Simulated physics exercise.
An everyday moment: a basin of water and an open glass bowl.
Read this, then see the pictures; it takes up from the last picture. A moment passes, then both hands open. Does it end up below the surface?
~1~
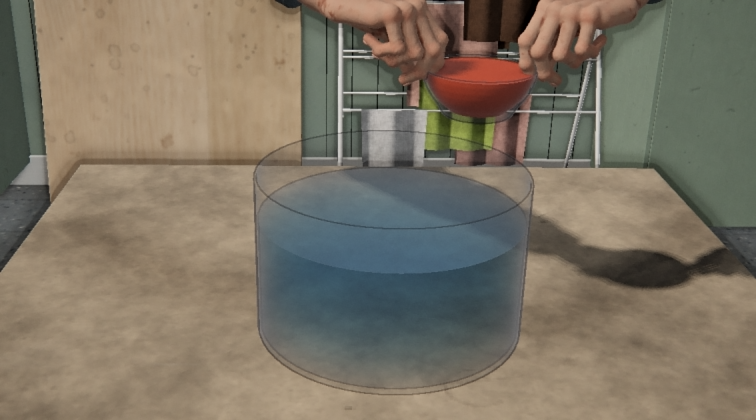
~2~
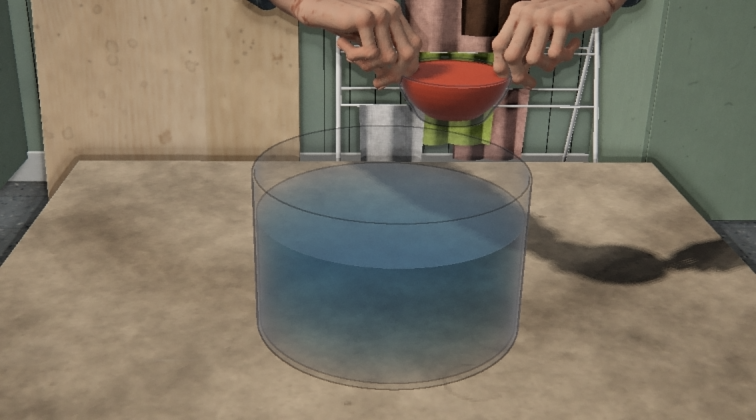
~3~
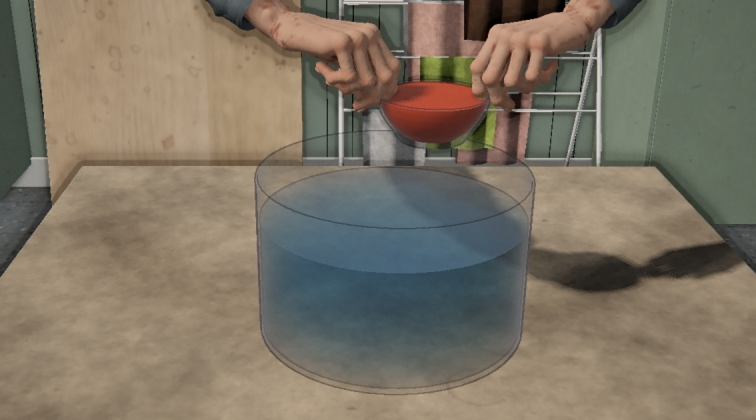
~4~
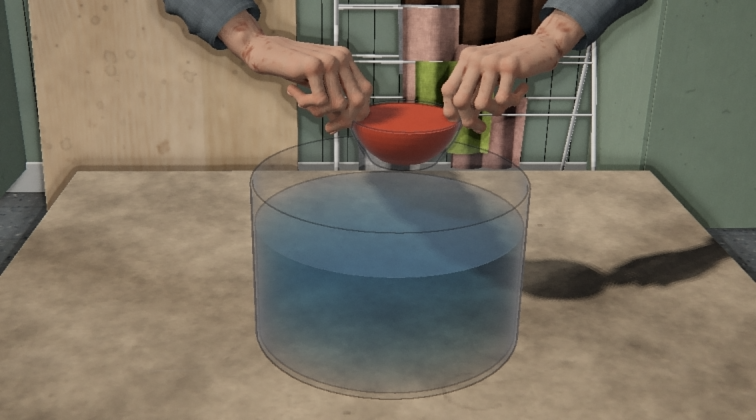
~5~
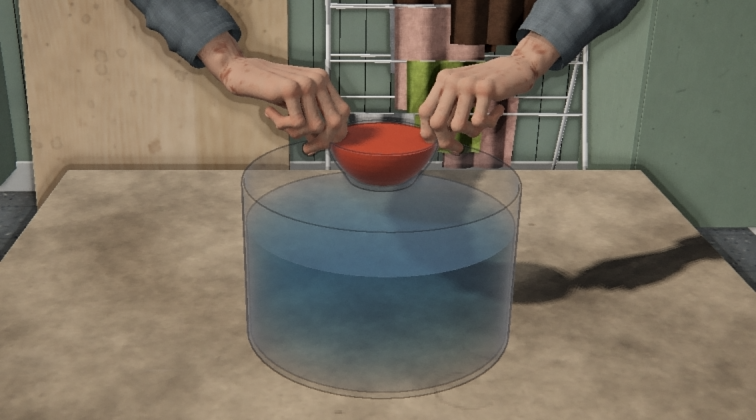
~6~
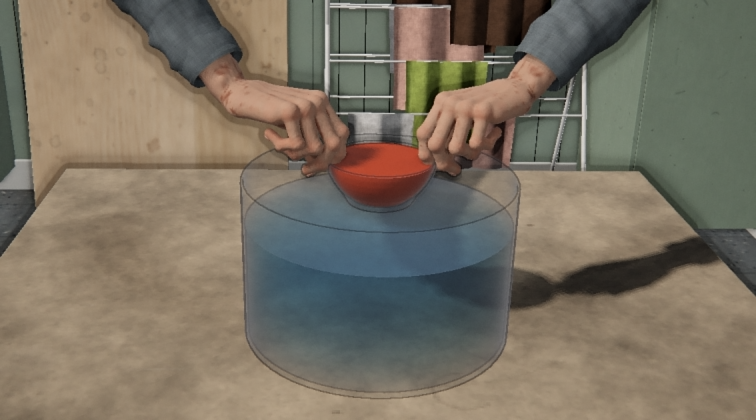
Yes.
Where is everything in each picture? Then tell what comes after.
In the first picture, bowl (478, 88) nearly full; above the basin.
In the second picture, bowl nearly full, surface at (454, 74); coming down.
In the third picture, bowl (432, 113) nearly full; lower.
In the fourth picture, bowl nearly full, surface at (405, 119); lower still.
In the fifth picture, bowl (382, 155) nearly full; close to the surface.
In the sixth picture, bowl nearly full, surface at (381, 161); just over the surface.
A moment on, the bowl dips into the water.
Further on, water pours in over its rim.
When it is over, the bowl lies on the bottom.
